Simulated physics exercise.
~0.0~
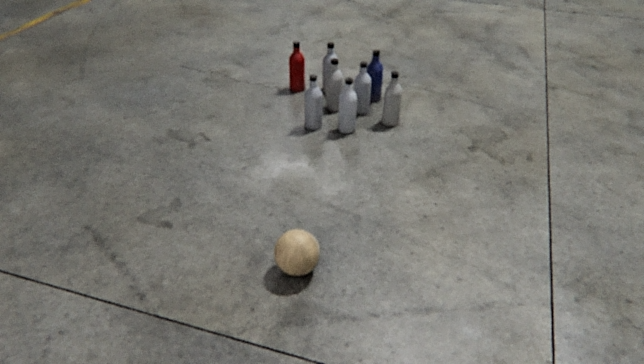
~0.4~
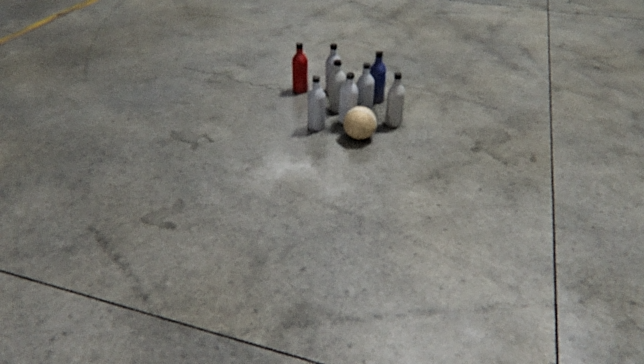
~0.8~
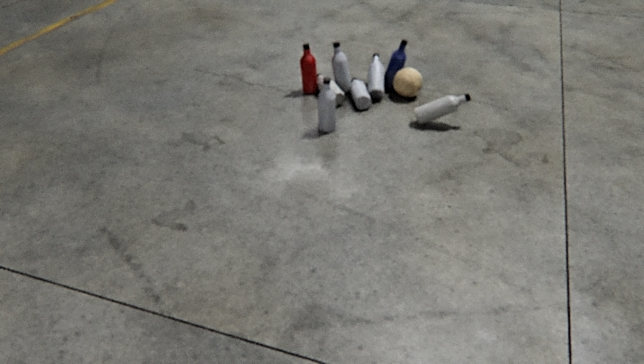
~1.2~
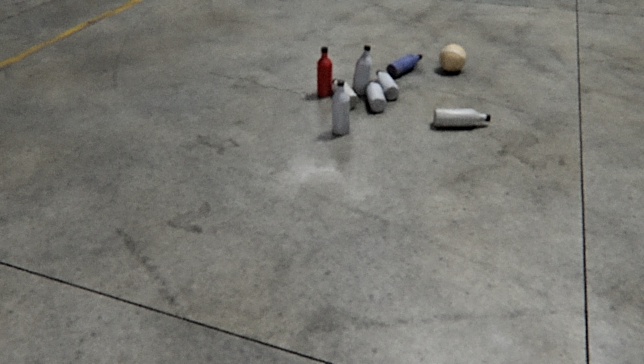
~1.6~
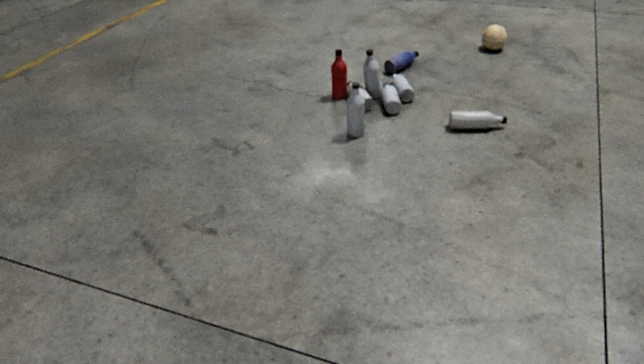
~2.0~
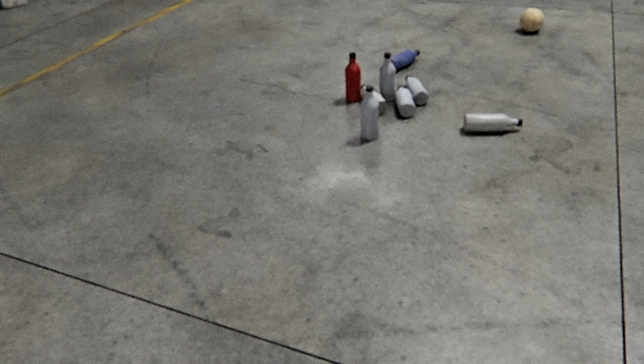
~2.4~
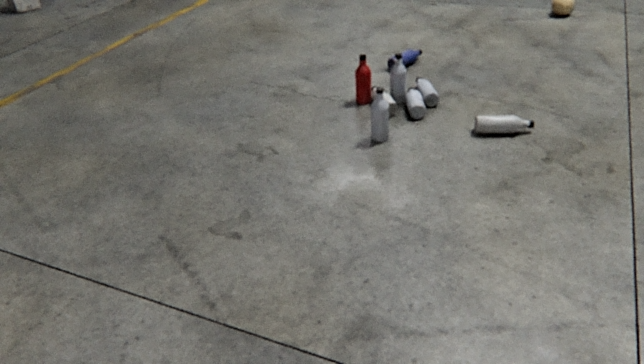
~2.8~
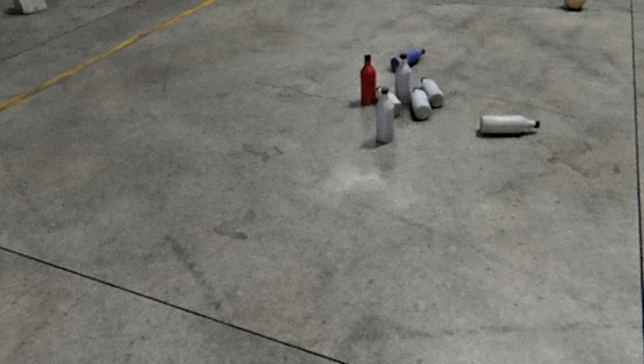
In the video, a pale ball rolls across a concrete floor into a group of eight capped bottles, knocking over the blue one and several white ones, then rolls away toward the upper right, leaving the red bottle and two white ones standing.
